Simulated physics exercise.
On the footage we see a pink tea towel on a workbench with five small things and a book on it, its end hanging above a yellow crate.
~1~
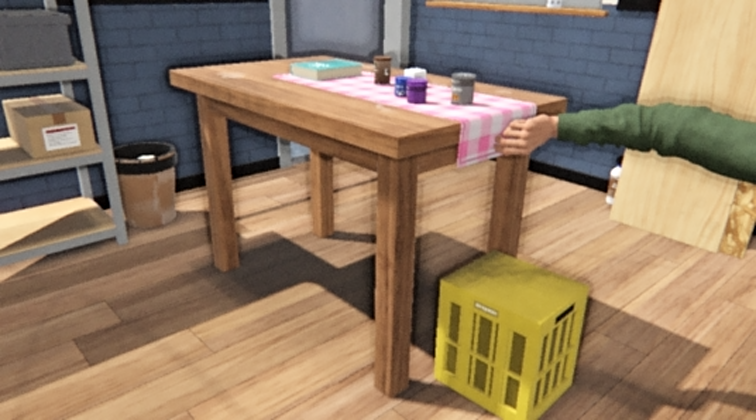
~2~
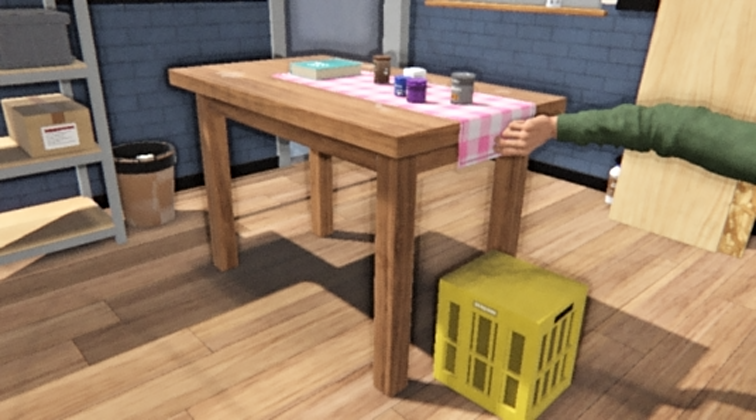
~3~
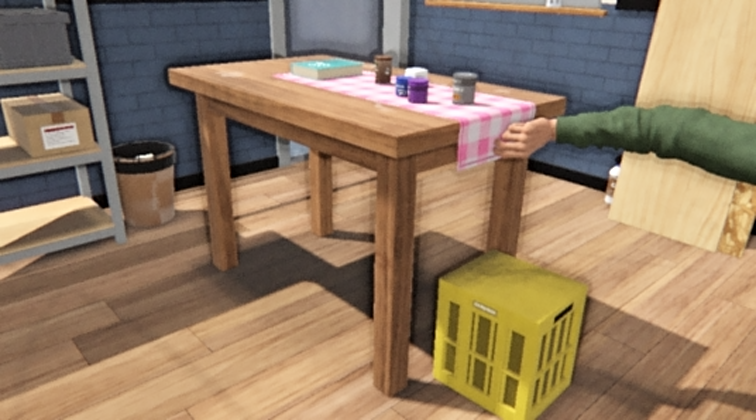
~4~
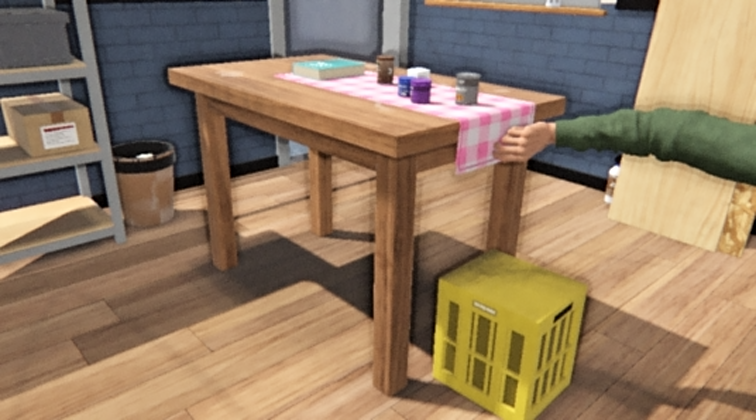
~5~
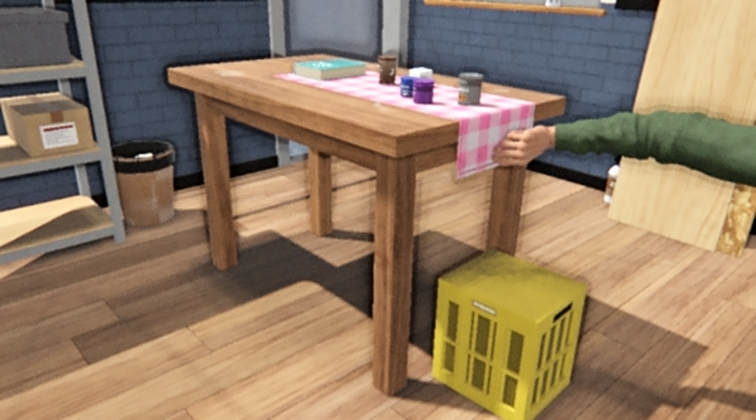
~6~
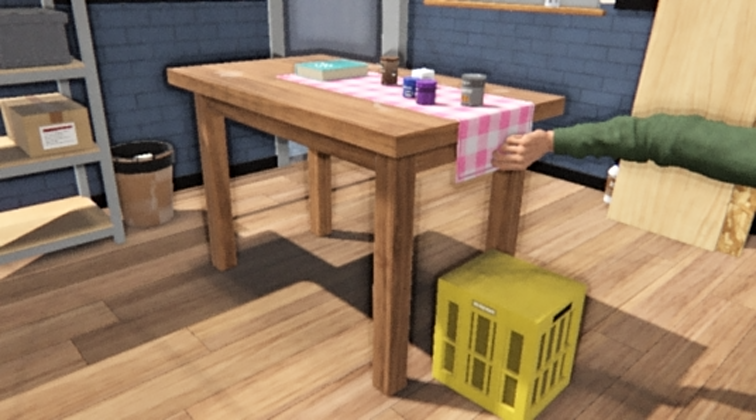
At first, a hand in a green sleeve grips the end of a pink checked cloth on a wooden table, above a yellow crate. The hand slowly draws the cloth down over the edge, its hem dropping slightly, while the book, small pots and cans on it shift a little rightward along with it.
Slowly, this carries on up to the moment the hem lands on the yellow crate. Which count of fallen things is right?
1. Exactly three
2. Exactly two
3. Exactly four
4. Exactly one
1.
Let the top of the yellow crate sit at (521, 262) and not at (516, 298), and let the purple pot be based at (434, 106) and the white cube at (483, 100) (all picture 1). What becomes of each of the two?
Result: Purple pot gone, white cube gone.
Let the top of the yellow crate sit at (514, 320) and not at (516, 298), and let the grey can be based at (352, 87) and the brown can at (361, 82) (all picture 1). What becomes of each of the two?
The grey can? Safe. The brown can? Safe.
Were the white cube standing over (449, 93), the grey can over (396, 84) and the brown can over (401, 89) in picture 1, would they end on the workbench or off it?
I reckon the white cube takes a fall, the grey can hangs on and the brown can hangs on.
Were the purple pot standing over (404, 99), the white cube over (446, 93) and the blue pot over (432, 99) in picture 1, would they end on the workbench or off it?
Note: Purple pot lost; white cube lost; blue pot lost.
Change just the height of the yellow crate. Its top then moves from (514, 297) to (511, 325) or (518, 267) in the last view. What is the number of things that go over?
Then 4 and 2.
A little later, hem near (492, 202); all still up.
Next, hem near (489, 248); grey can and purple pot gone.
Later still, hem on the crate; grey can, purple pot and blue pot gone.
When it is over, hem on the crate; grey can, purple pot and blue pot gone. Over the edge go three.
